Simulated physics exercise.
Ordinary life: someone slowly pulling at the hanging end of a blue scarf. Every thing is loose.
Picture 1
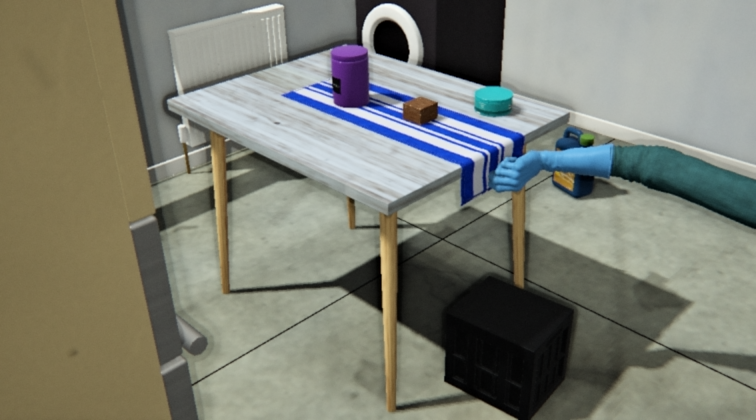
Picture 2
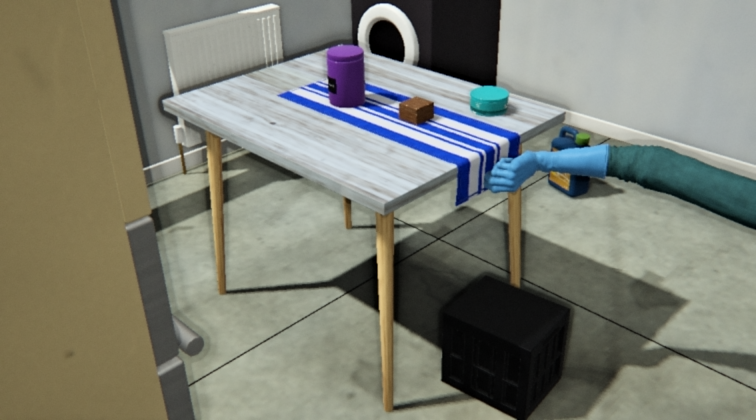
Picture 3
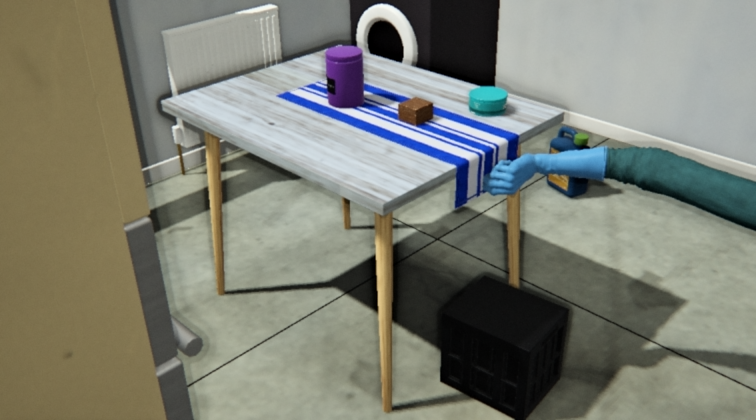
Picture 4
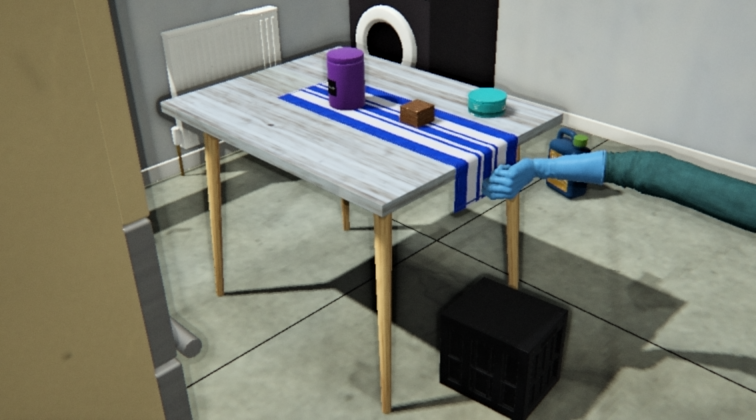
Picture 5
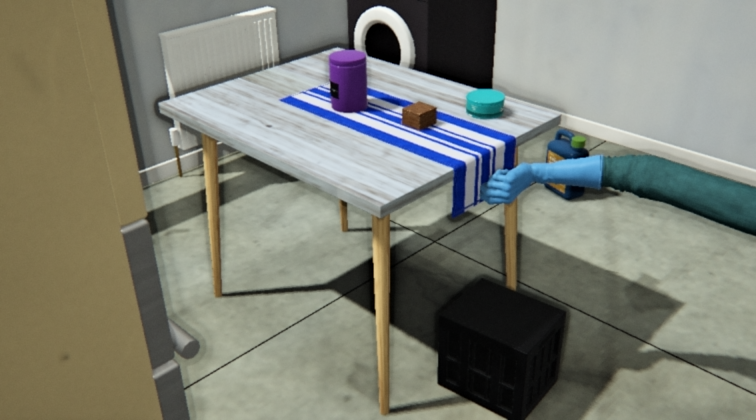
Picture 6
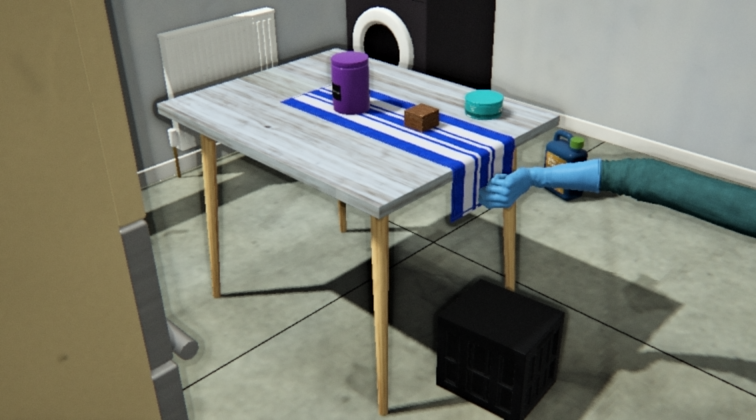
A blue-gloved hand slowly pulled the hanging end of a blue and white striped cloth downward, and the purple canister and brown block shifted slightly with it across the table.
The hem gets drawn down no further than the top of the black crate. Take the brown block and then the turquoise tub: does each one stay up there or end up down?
Taken in turn, the brown block ends up down; the turquoise tub stays put up there.
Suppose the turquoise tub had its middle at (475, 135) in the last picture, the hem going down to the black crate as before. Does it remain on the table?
Looks like it goes off the side.
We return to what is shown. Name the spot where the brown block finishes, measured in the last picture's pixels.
It ends up at (510, 283).
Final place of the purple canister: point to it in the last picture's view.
It ends up roughly at (435, 111).
Then, 0.52 s on from there, hem going down; block carried along near (446, 126); tub in place.
Then, 1.12 s on from there, hem going down; block carried along near (477, 136); tub in place.
Then, 1.96 s on from there, hem on the crate; block down below near (510, 283); tub in place.
In the end, hem on the crate; block down below near (510, 283); tub in place. The brown block goes over the edge and the turquoise tub keeps clear of the edge.
